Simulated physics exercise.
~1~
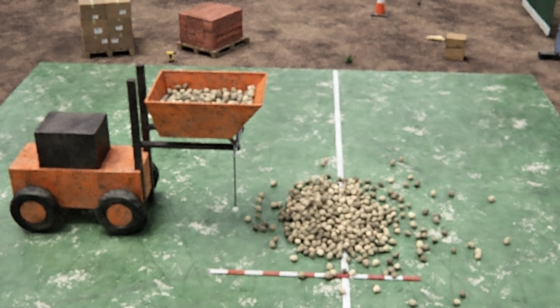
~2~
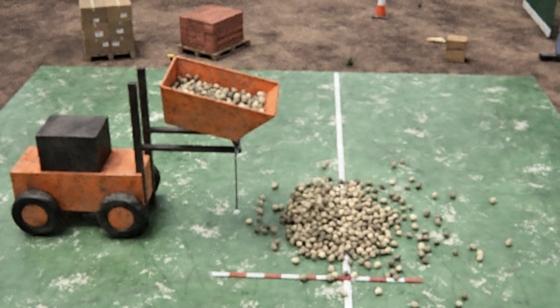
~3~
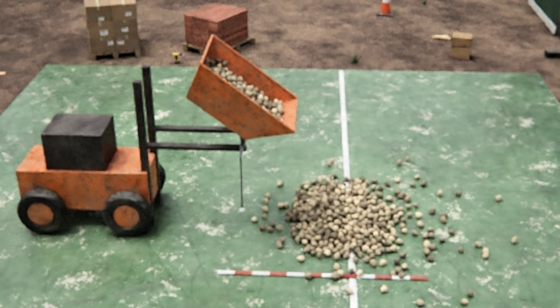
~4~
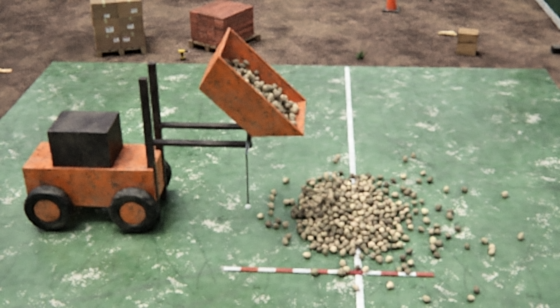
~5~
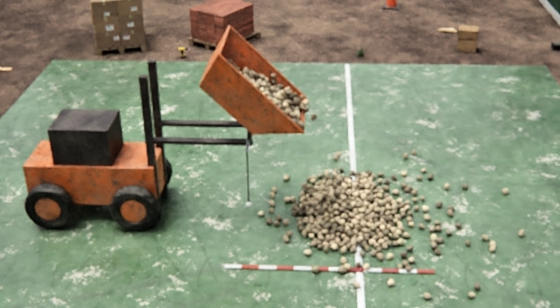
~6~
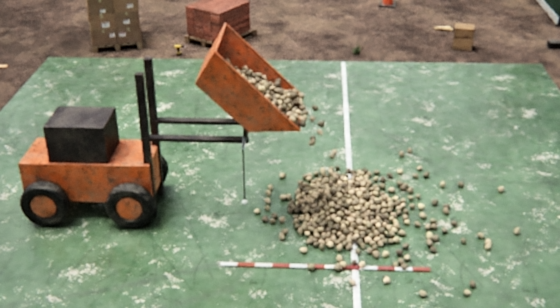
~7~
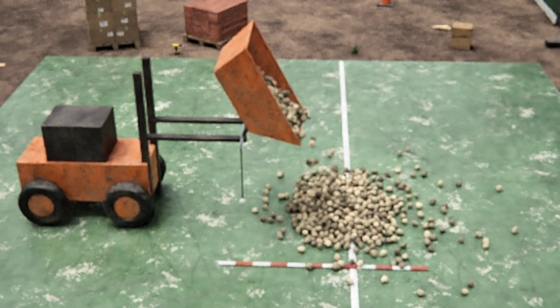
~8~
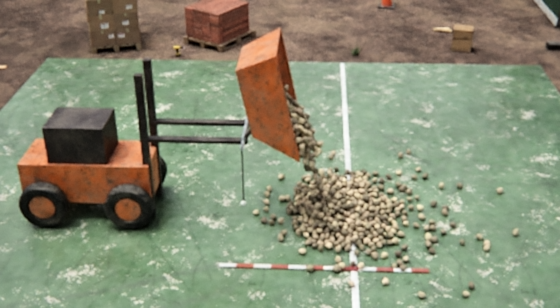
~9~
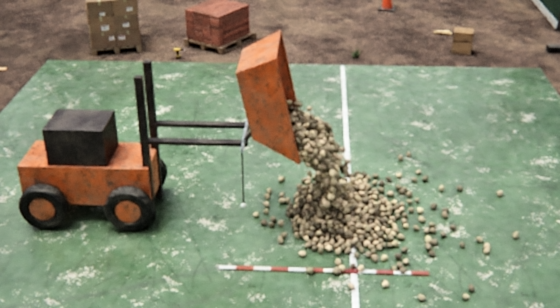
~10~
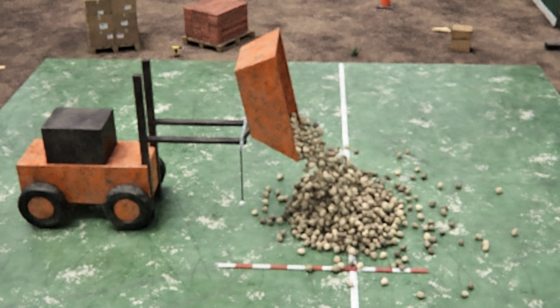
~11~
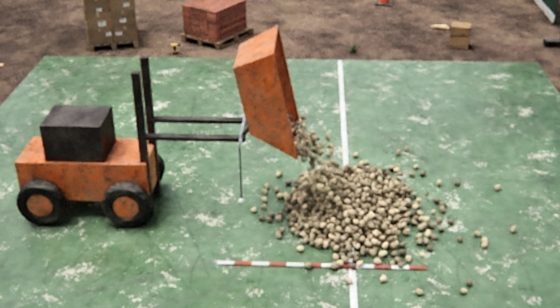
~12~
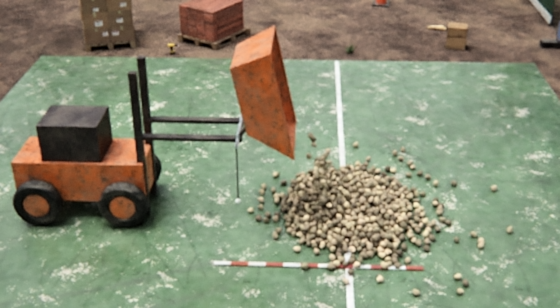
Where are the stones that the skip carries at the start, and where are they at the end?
At the start they sit in the raised skip above the ground. At the end they lie lower and further right, on the pile on the green ground.
